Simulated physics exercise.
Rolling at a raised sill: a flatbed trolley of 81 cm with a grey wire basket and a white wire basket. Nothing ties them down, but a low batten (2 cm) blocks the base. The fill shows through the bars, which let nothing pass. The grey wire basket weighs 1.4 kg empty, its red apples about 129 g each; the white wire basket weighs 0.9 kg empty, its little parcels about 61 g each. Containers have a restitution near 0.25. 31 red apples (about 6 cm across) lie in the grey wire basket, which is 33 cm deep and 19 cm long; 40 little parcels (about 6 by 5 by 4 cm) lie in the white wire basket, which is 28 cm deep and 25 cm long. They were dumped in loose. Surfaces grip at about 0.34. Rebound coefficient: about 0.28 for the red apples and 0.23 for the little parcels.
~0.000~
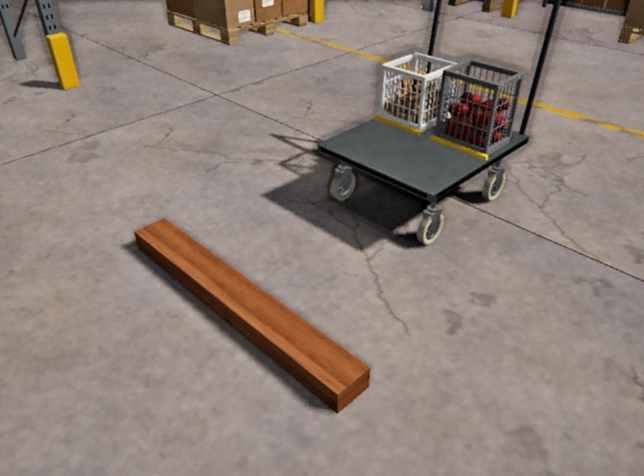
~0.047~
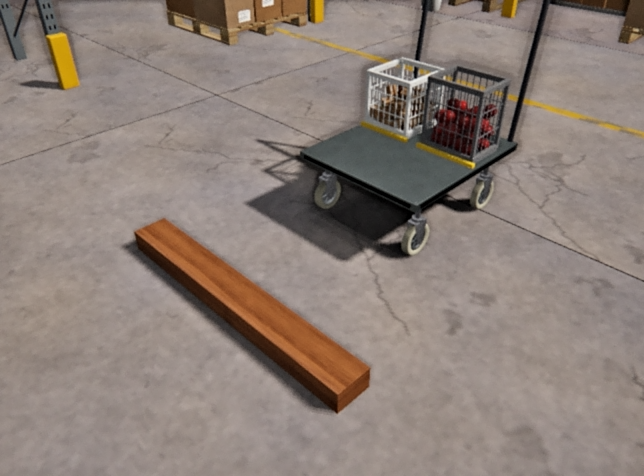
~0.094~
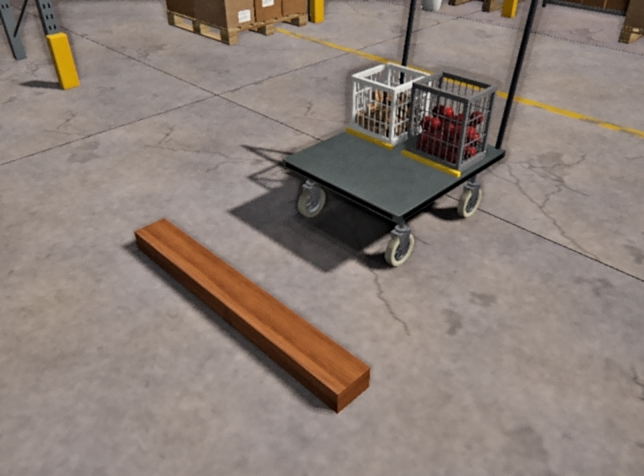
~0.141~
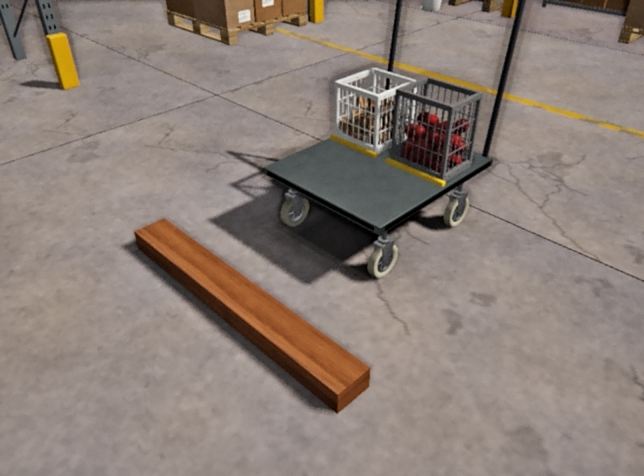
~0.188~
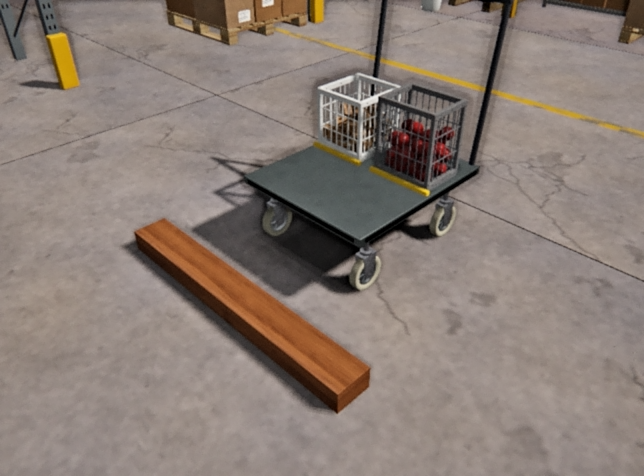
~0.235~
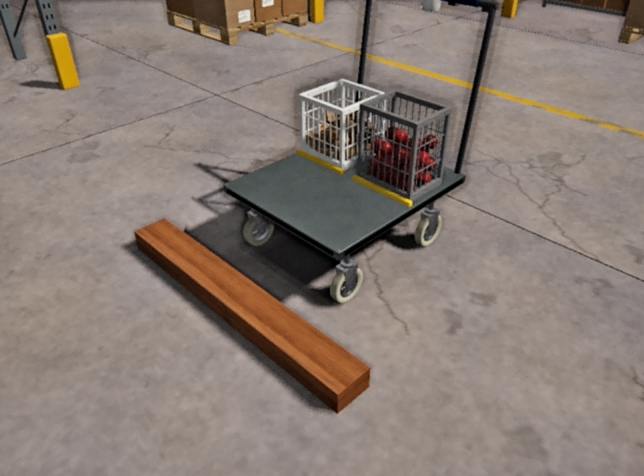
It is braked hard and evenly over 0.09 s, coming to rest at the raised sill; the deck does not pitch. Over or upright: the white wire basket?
The white wire basket remains standing.
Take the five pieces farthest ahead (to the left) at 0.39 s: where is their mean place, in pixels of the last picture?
Around (360, 176).
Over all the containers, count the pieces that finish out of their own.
Some 12 pieces.
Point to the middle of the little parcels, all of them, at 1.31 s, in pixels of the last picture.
Around (308, 152).
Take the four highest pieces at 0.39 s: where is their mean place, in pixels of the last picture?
At about (363, 155).
After 0.27 s, the stop begins.
After 0.39 s, the grey wire basket leans 23° with 0 of 31 out and the white wire basket leans 7° with 0 of 40 out.
After 0.57 s, the grey wire basket leans 78° with 0 of 31 out and the white wire basket is upright with 0 of 40 out.
After 0.87 s, the grey wire basket is down with 6 of 31 out and the white wire basket is upright with 0 of 40 out.
Final count (at 1.31 s), the grey wire basket is down with 11 of 31 out and the white wire basket is upright with 0 of 40 out. Greatest lean of the white wire basket, 9°.
